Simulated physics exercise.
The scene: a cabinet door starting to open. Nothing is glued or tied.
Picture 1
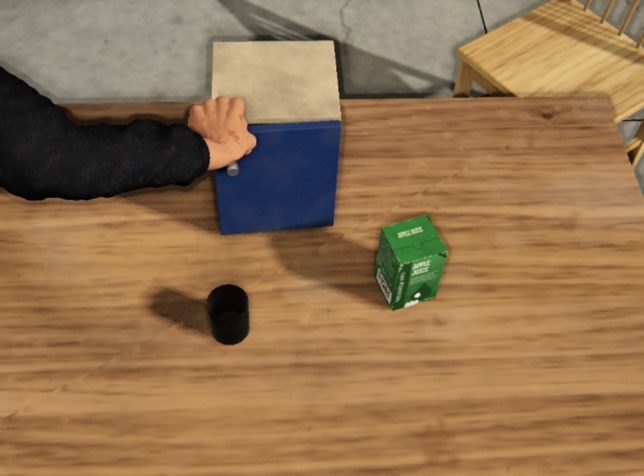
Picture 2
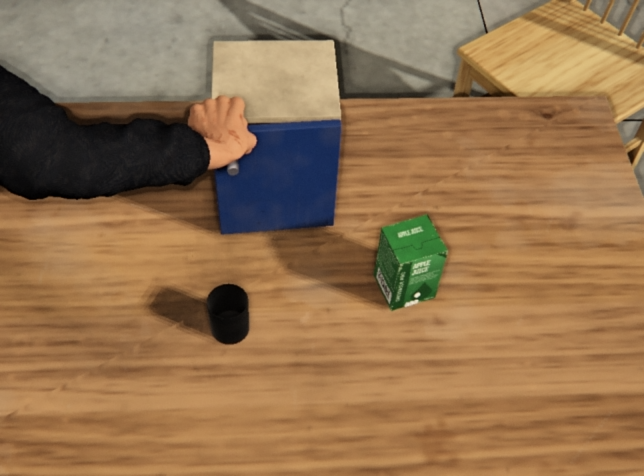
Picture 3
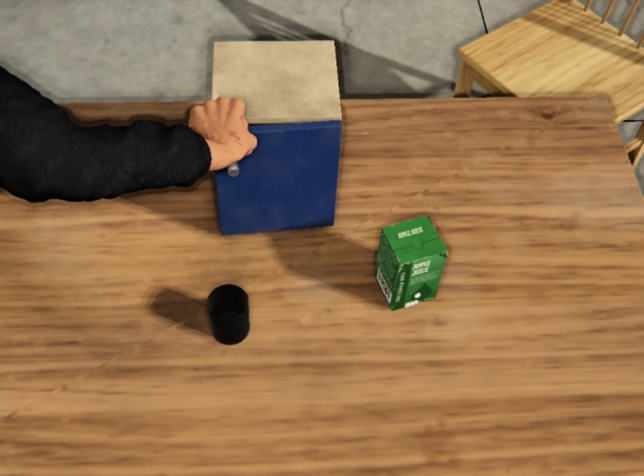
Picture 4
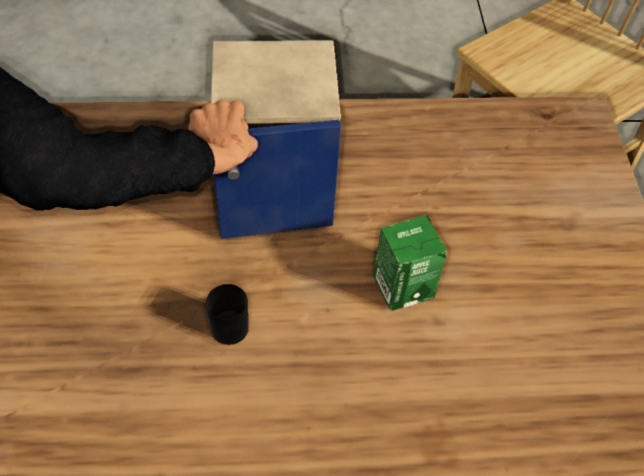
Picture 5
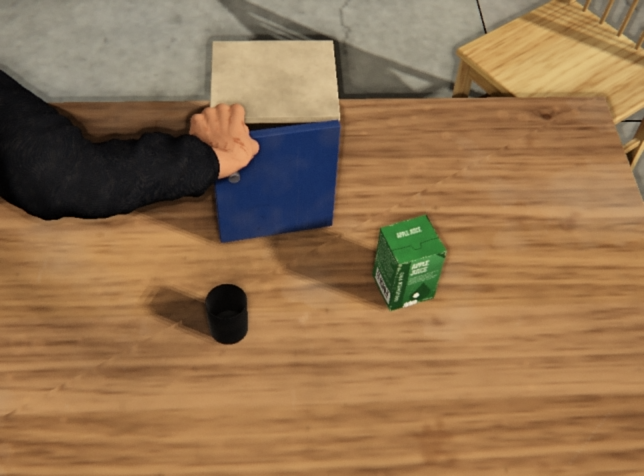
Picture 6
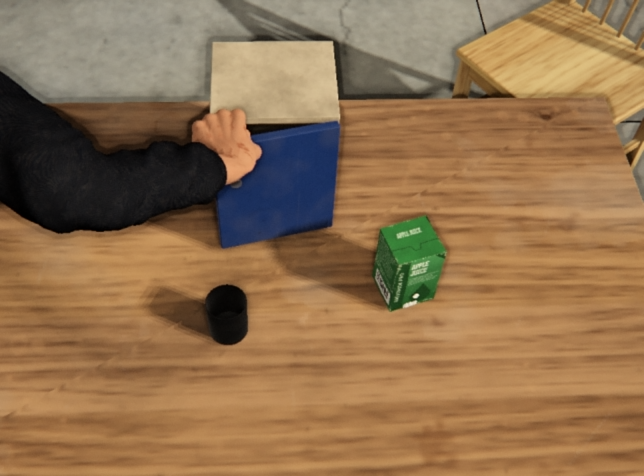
On a wooden table, a hand slowly pulls a blue cabinet door slightly open.
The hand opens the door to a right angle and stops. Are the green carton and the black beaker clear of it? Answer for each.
Here the green carton escapes contact, the black beaker escapes contact.
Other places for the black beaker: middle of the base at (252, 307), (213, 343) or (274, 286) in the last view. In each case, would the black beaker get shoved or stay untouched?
In turn it is pushed along; escapes contact; is struck.
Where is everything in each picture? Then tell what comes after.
Door 4° open; green carton (409, 264); black beaker (229, 315); door (277, 186), in the first frame.
Door 4° open; black beaker (229, 315); door (277, 185), in the second frame.
Door 5° open; green carton (409, 264); door (278, 186), in the third frame.
Door 7° open; black beaker (228, 315); door (277, 188), in the fourth frame.
Door 9° open; green carton (408, 264); door (277, 190), in the fifth frame.
Door 13° open; green carton (408, 265); black beaker (228, 315); door (278, 193), in the sixth frame.
Then, 0.70 s after the last picture, door 36° open; green carton at rest near (408, 265); black beaker at rest near (228, 315).
Then, 1.56 s after the last picture, door 64° open; green carton at rest near (408, 265); black beaker at rest near (228, 315).
Then, 2.28 s after the last picture, door 88° open; green carton at rest near (408, 265); black beaker at rest near (228, 315).
At rest, the green carton stays untouched, near (408, 265); the black beaker stays untouched, near (228, 315).
